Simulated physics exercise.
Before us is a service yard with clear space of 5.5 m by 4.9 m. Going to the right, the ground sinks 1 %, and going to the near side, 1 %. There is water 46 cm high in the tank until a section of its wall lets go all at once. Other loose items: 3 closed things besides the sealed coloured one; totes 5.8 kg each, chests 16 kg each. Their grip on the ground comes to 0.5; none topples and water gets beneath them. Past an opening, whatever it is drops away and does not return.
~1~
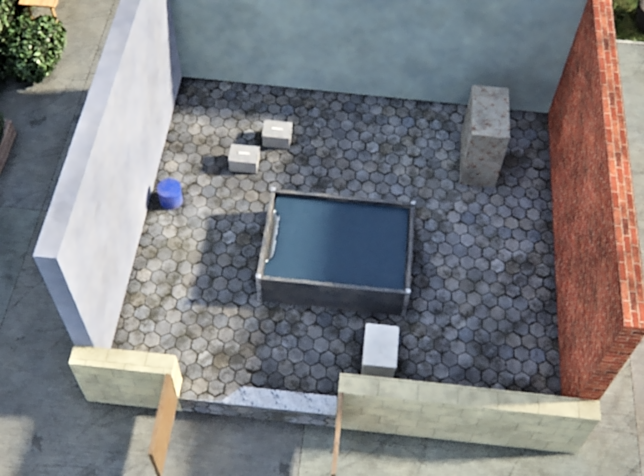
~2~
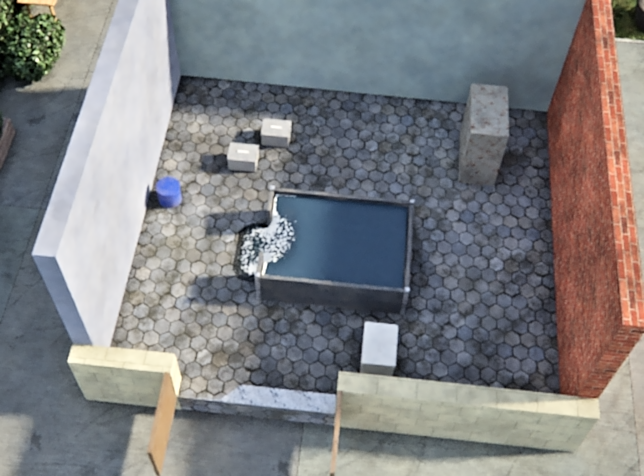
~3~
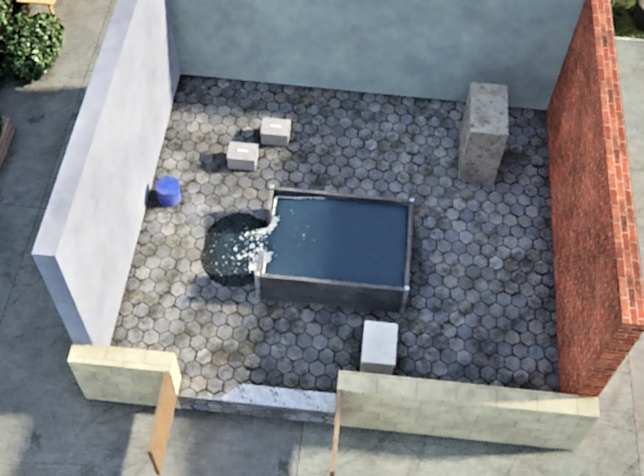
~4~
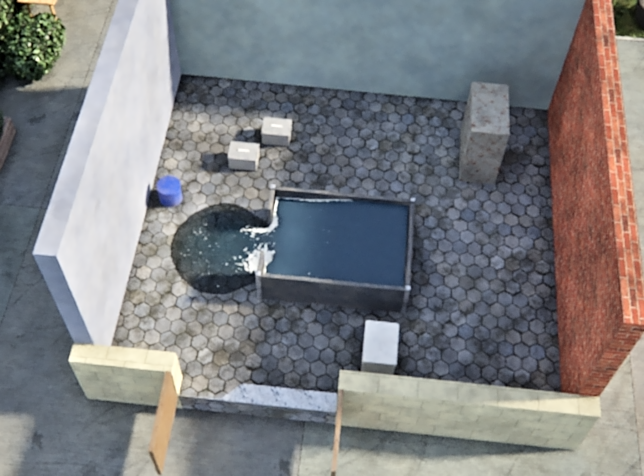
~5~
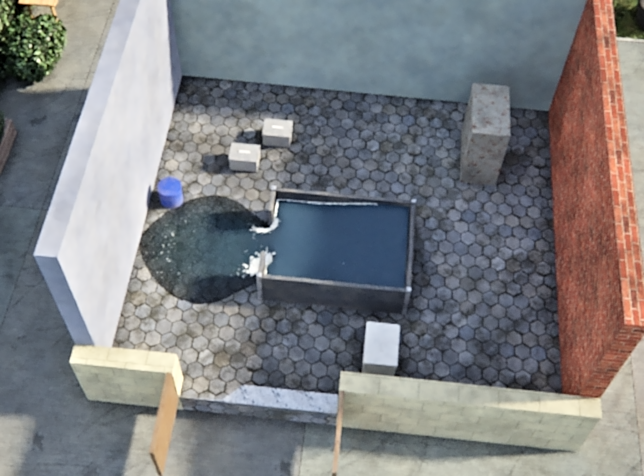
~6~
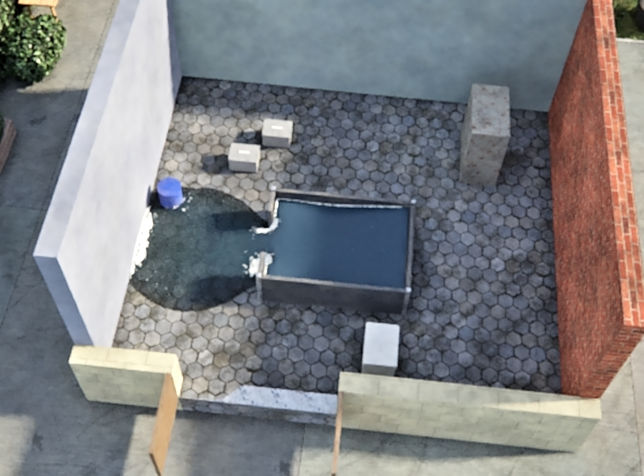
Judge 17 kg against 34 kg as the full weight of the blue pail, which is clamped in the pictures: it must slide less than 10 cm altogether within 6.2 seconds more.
The light setting fails; heavy succeeds.
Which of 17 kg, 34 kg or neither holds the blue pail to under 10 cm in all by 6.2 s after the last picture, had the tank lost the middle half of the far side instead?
Then the lighter mass suffices.
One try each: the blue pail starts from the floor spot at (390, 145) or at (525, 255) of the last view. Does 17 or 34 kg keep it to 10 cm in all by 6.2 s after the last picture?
Order kept: Light pick works, light pick works.
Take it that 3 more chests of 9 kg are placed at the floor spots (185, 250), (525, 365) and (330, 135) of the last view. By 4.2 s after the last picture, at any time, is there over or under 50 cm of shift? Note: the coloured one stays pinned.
One after another they come out beyond the mark, within the mark, within the mark.
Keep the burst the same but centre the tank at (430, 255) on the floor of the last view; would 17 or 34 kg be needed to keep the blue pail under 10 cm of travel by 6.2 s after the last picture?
Then, in short, the light one works.
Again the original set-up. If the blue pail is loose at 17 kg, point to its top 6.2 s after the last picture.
Somewhere about (178, 156).
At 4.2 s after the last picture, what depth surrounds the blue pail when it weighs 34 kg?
Around 8 cm.
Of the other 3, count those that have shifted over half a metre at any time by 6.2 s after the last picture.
The total is 0.
Then, 0.6 s after the last picture the blue pail would be 0 cm from its start with 17 kg and 0 cm from its start with 34 kg; 10 cm of water round it then.
Then, 2.3 s after the last picture the blue pail would be 54 cm from its start with 17 kg and 0 cm from its start with 34 kg; 9 cm of water round it then.
Then, 4.2 s after the last picture the blue pail would be 54 cm from its start with 17 kg and 0 cm from its start with 34 kg; 8 cm of water round it then.
Then, 6.2 s after the last picture the blue pail would be 54 cm from its start with 17 kg and 0 cm from its start with 34 kg; 5 cm of water round it then.
